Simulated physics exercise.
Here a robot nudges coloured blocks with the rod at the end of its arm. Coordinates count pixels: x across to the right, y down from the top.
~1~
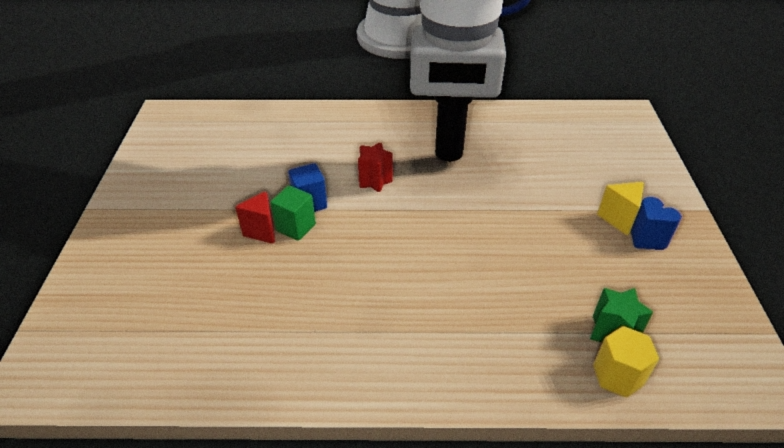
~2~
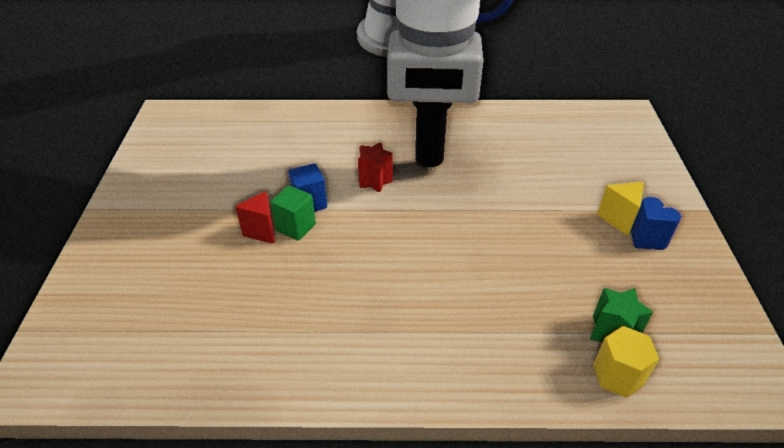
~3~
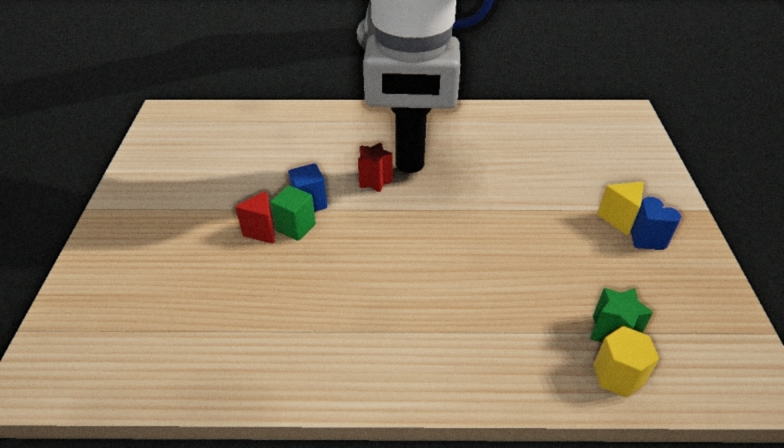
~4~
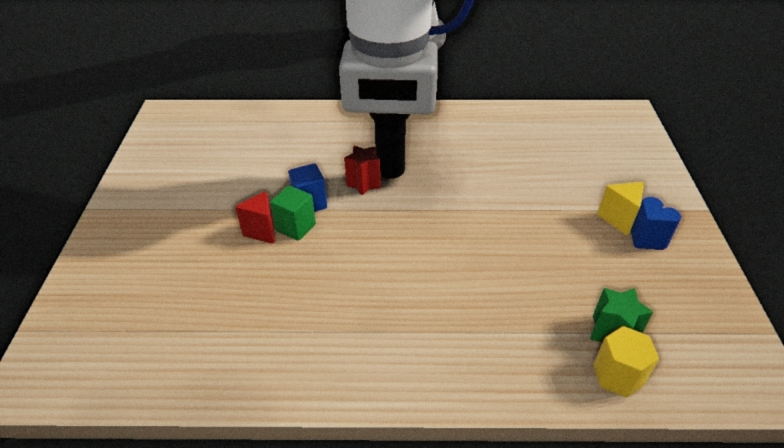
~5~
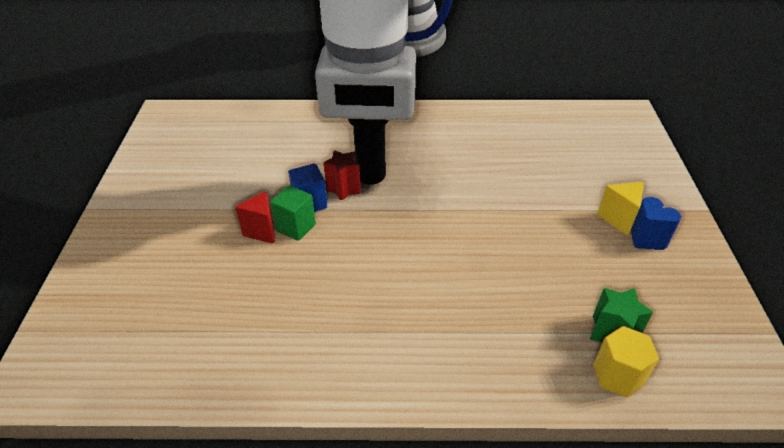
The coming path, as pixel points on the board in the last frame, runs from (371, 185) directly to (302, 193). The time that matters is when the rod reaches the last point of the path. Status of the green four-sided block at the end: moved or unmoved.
That block is shifted.
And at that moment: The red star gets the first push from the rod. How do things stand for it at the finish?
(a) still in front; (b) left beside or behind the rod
a (still in front)
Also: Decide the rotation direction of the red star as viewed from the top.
My prediction: CW.
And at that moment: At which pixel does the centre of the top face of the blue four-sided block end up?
Roughly at (269, 182).
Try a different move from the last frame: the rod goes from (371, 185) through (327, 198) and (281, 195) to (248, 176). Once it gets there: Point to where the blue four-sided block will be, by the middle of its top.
At pixel (218, 186).
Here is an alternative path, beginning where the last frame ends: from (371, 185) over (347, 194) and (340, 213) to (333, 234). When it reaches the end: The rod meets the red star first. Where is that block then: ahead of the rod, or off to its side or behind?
Fallen away.
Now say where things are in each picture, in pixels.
Rod's lower end at (449, 153); red three-sided block at (256, 204); green four-sided block at (291, 198); blue four-sided block at (306, 174); red star at (374, 152), in the first picture.
Rod at (429, 159); blocks still, in the second picture.
Rod at (410, 164); blocks still, in the third picture.
Rod at (390, 170); red star at (363, 154), in the fourth picture.
Rod at (371, 176); red three-sided block at (256, 204); green four-sided block at (291, 198); blue four-sided block at (306, 174); red star at (342, 160), in the fifth picture.
The first path, step by step. Halfway along, rod at (336, 179); green four-sided block at (285, 203), turned 30° anticlockwise; blue four-sided block at (282, 179), turned 35° anticlockwise; red star at (305, 161).
At the end, rod at (301, 184); red three-sided block still; green four-sided block at (283, 204), turned 35° anticlockwise; blue four-sided block at (269, 182), turned 60° anticlockwise; red star at (270, 161), turned 20° clockwise.
